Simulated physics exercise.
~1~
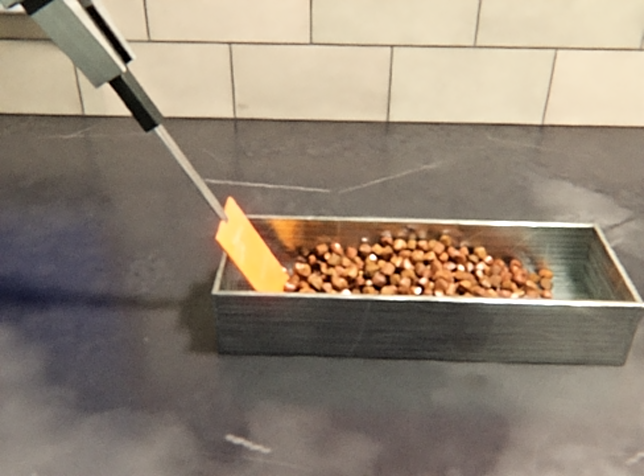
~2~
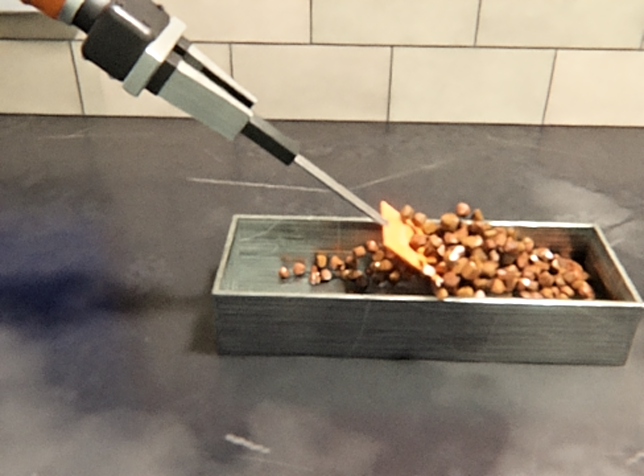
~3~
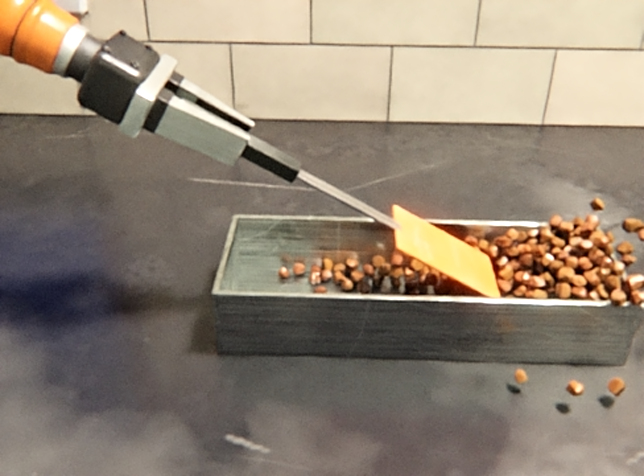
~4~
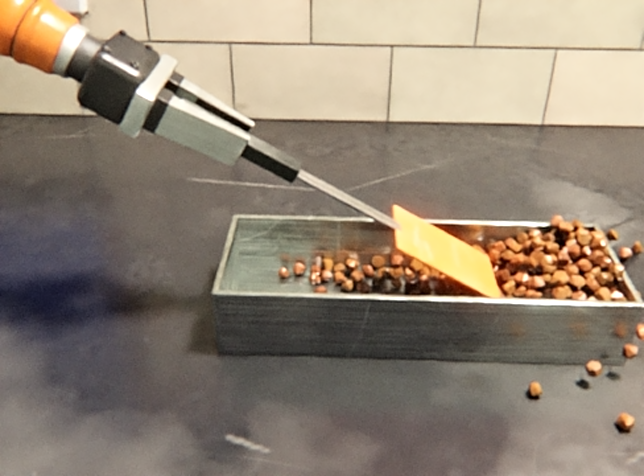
On a dark, scuffed countertop before a wall of cream tiles, seen from the front and slightly above, a long grey metal tray holds a heap of small brown pellets. A robot arm with an orange section and a grey and black gripper reaches in from the upper left, holding a bright orange paddle at the tray's left end. The paddle sweeps right, piling the pellets up ahead of it while a thin trail stays behind. It tilts flatter and stops past the middle as pellets spill over the tray's right end. Finally the paddle stays still, most pellets crowd the right side, and several stray ones are outside the tray near its front right corner.
